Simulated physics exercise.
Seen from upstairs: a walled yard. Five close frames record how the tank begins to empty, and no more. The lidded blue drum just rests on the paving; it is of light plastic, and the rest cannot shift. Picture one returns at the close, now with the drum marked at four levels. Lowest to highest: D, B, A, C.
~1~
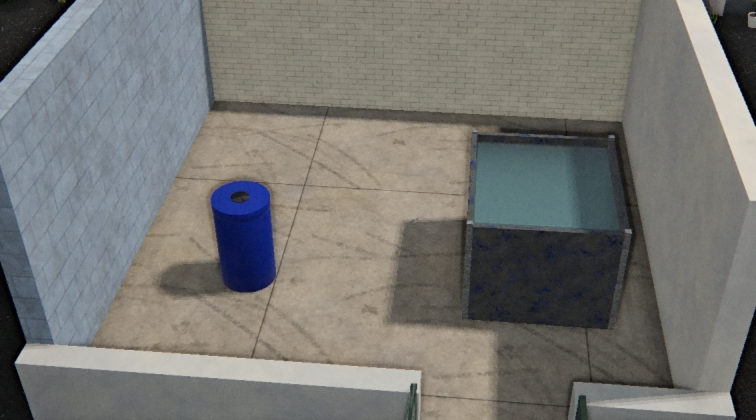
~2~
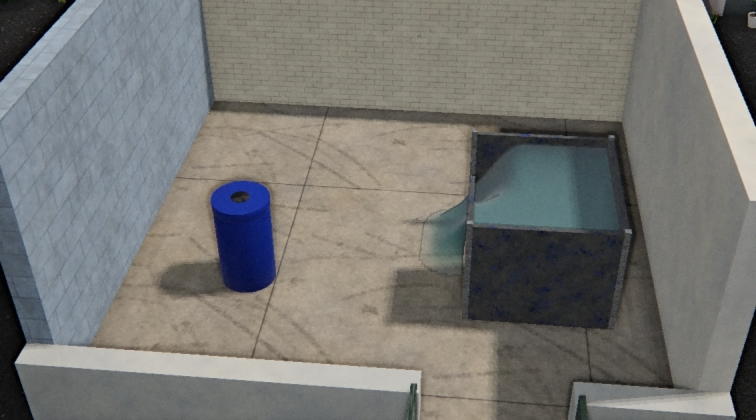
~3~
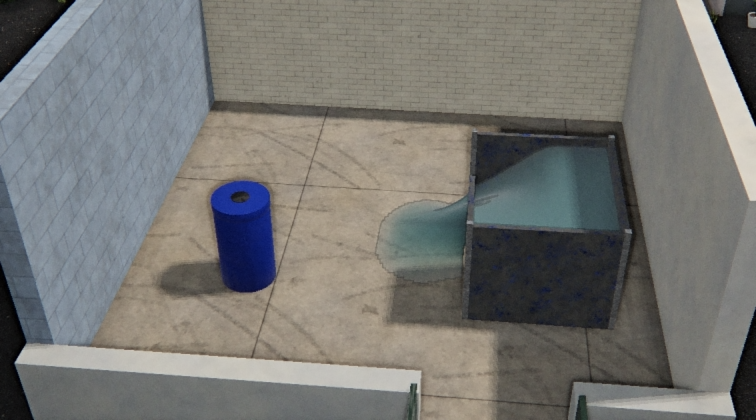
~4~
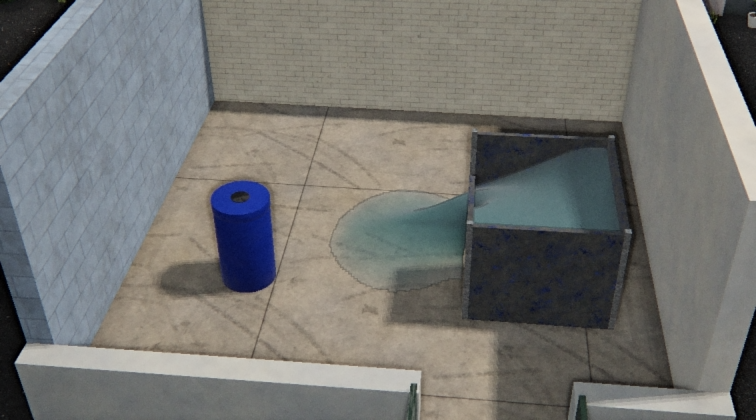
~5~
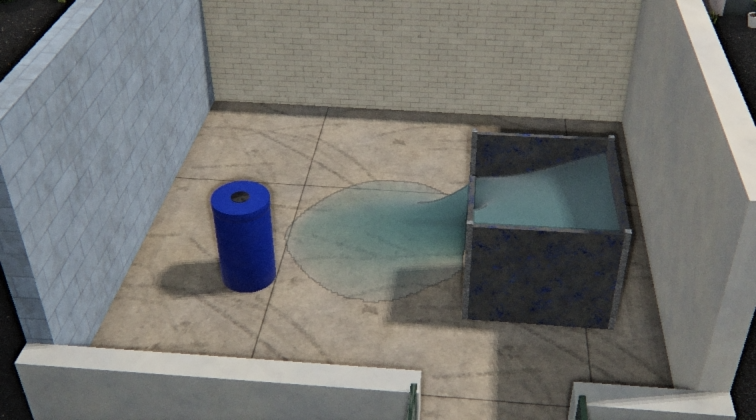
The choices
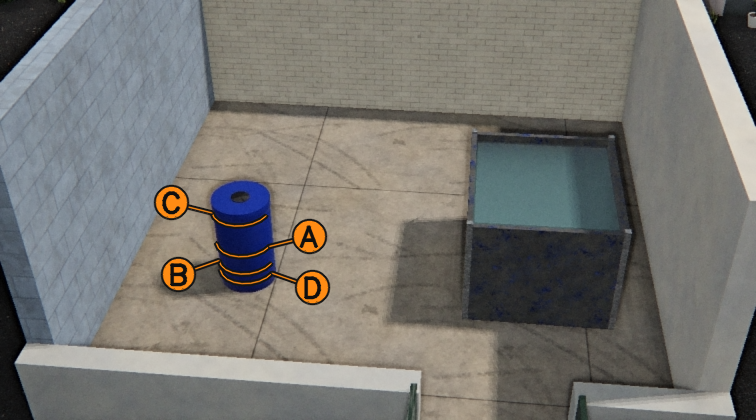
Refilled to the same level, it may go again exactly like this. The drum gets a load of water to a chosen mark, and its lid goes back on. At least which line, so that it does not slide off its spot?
Go for A.
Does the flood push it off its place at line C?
No, that is safe.
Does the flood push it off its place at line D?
Yes, that goes wrong.
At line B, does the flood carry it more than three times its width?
No, it does not.
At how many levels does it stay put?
Two.
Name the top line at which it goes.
Here it is line B.
On the marked copy, A at (238, 256); B at (240, 274); C at (234, 226); D at (241, 283); from the bottom up D, B, A, C.
For line A, it shifts by a finger or two and stays.
For line B, it is pushed about its own width away.
For line C, it does not move.
For line D, it is pushed about 3 times its own width away.
